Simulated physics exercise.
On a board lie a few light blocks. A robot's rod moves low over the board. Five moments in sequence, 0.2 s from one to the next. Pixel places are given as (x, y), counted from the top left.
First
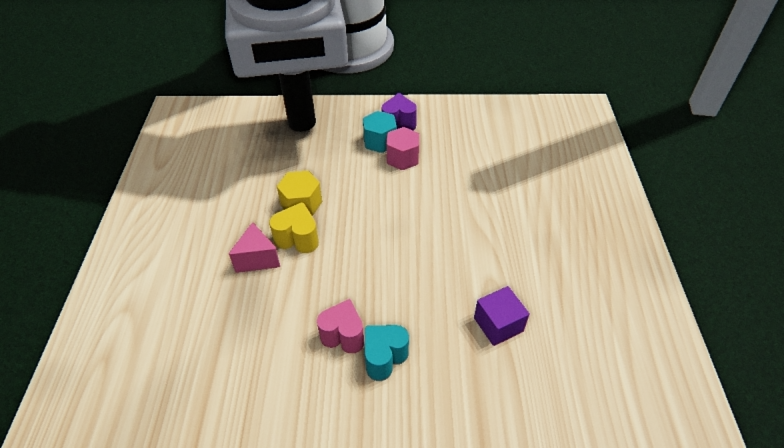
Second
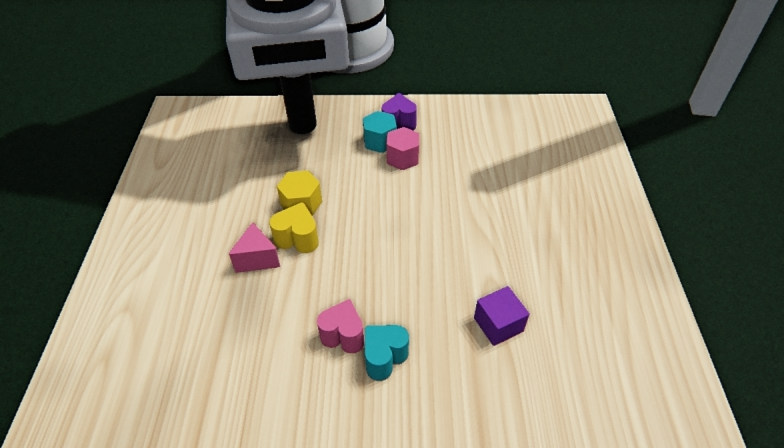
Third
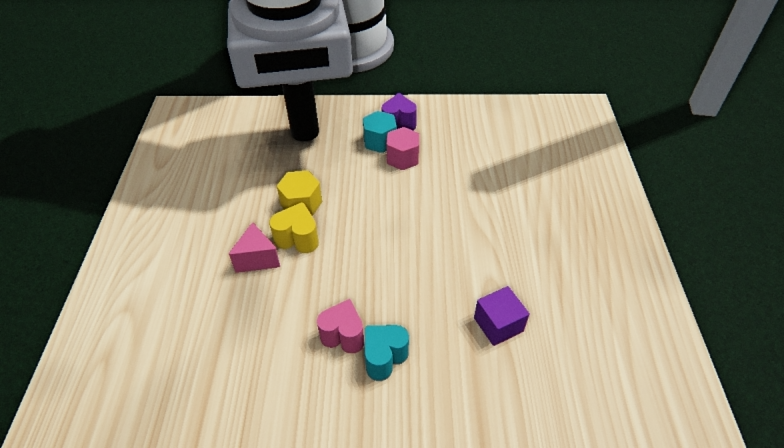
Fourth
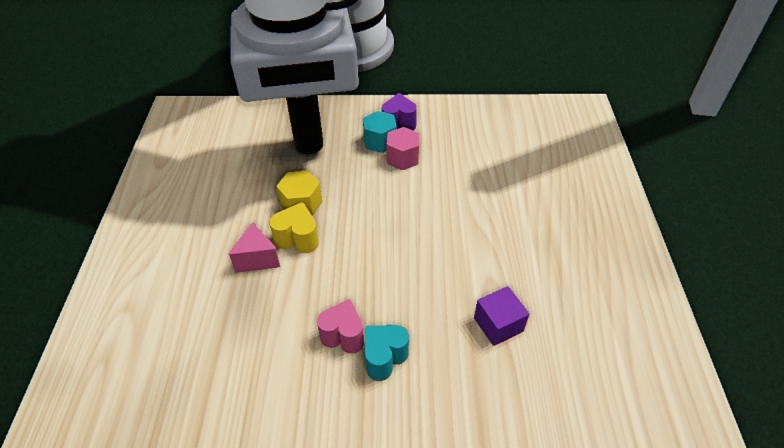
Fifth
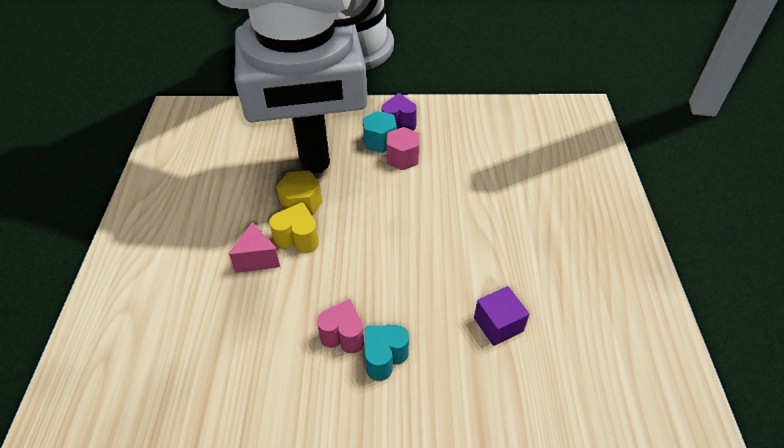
A robot arm with a black rod moved a short way down the wooden board, nearing the yellow hexagon beside a yellow heart and pink triangle, while all the colourful blocks stayed still.
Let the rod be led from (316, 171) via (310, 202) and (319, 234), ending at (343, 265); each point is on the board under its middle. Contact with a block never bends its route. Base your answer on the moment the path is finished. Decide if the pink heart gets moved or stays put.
Once the path is done, it remains where it sat before.
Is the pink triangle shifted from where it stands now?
Yes - that is the case.
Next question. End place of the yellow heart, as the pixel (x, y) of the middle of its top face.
It will end up at (266, 282).
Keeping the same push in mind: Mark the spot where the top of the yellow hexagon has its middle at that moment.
By then it is at (301, 260).
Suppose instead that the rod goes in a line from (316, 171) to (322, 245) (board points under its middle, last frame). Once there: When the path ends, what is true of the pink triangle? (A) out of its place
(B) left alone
My pick is A.
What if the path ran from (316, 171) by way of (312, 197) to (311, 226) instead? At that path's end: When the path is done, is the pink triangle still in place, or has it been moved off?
Its place changes.
The first path, step by step. One third of the way, rod at (309, 195); pink triangle at (250, 244); yellow heart at (289, 239), turned 20° clockwise; yellow hexagon at (295, 210).
Two thirds of the way, rod at (318, 228); pink triangle at (244, 250), turned 50° clockwise; yellow heart at (276, 272), turned 45° clockwise; yellow hexagon at (295, 243), turned 20° clockwise.
At the end, rod at (342, 258); pink triangle at (244, 251), turned 50° clockwise; yellow heart at (266, 282), turned 75° clockwise; yellow hexagon at (301, 260), turned 50° clockwise; pink heart unmoved.
